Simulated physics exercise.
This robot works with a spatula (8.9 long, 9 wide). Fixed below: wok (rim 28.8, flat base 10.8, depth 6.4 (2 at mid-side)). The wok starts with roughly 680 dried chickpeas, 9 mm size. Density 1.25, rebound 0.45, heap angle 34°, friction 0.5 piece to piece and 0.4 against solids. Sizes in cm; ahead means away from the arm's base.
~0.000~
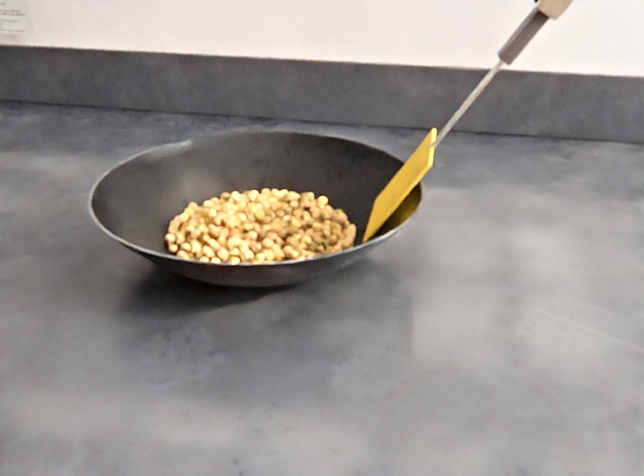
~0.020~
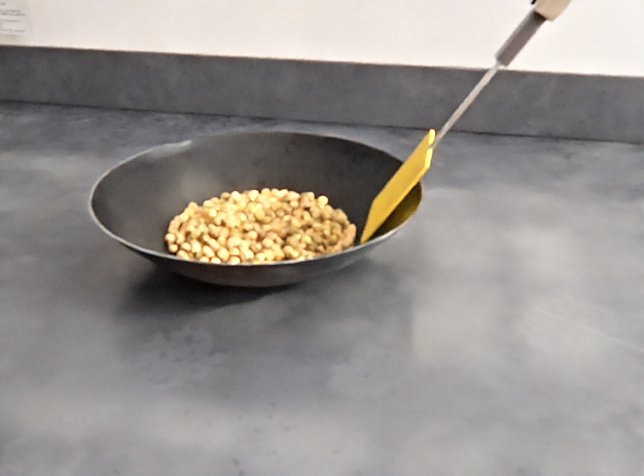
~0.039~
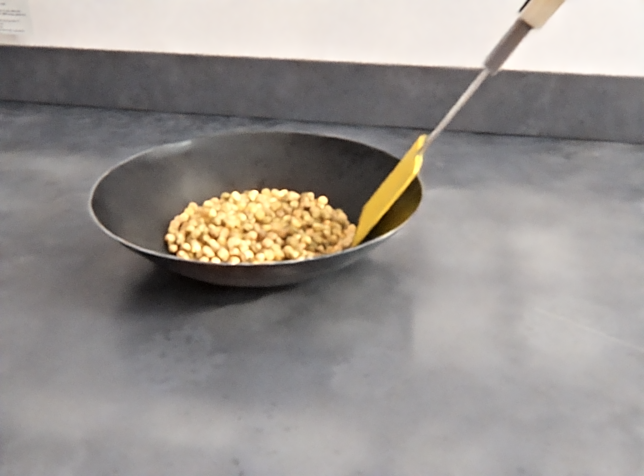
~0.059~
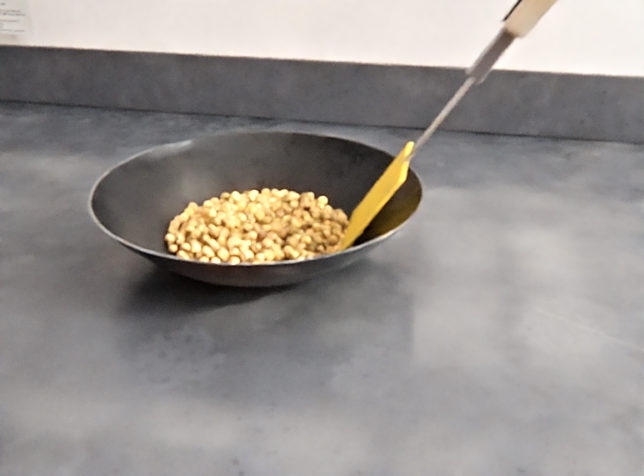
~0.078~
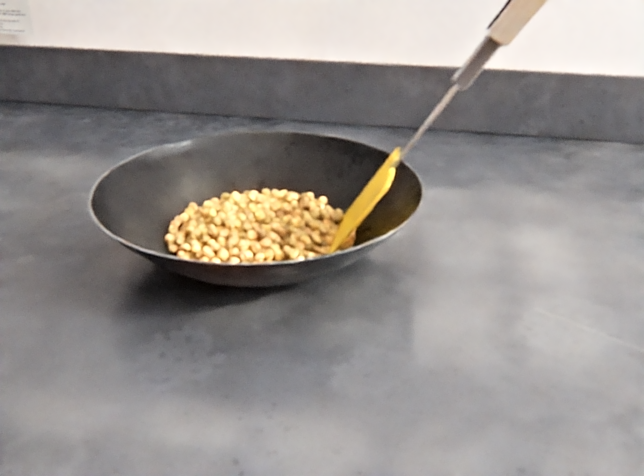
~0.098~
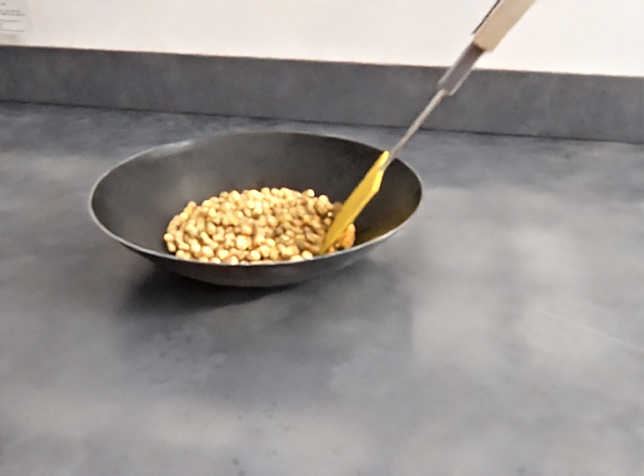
In this clip, a yellow spatula with a pale handle starts at the right side of a dark wok of dried chickpeas on a gray surface, then moves left and slightly down into the edge of the heap, shifting some chickpeas.
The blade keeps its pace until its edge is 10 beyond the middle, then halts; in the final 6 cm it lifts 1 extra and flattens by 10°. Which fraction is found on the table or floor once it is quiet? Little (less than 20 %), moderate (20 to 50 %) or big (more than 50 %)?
On the table or floor the share is little, less than 20 %.
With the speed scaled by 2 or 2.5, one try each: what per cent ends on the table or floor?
Some 40 and 45 per cent.
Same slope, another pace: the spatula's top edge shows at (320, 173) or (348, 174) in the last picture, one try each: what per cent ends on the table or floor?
Some 45 and 35 per cent.
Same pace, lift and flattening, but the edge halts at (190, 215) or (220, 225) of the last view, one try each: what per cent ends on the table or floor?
About 0 and 0 per cent.
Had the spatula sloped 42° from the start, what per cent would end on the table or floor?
Then about 10 per cent.
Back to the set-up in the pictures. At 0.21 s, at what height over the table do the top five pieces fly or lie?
About 4 cm.
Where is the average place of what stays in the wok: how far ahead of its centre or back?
Roughly 5.0 cm ahead.
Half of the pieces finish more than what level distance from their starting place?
Some 5 cm.
After 0.21 s, sloping 57°, highest piece 4 above the table; 683 in the wok.
After 0.32 s, sloping 54°, highest piece 6 above the table; 683 in the wok.
After 0.58 s, sloping 47°, highest piece 7 above the table; 614 in the wok, 66 on the table or floor, 3 on the blade or in flight.
After 1.63 s, sloping 47°, highest piece 7 above the table; 612 in the wok, 71 on the table or floor.
At rest, 612 in the wok, 71 on the table or floor. That is 10 % on the table or floor.
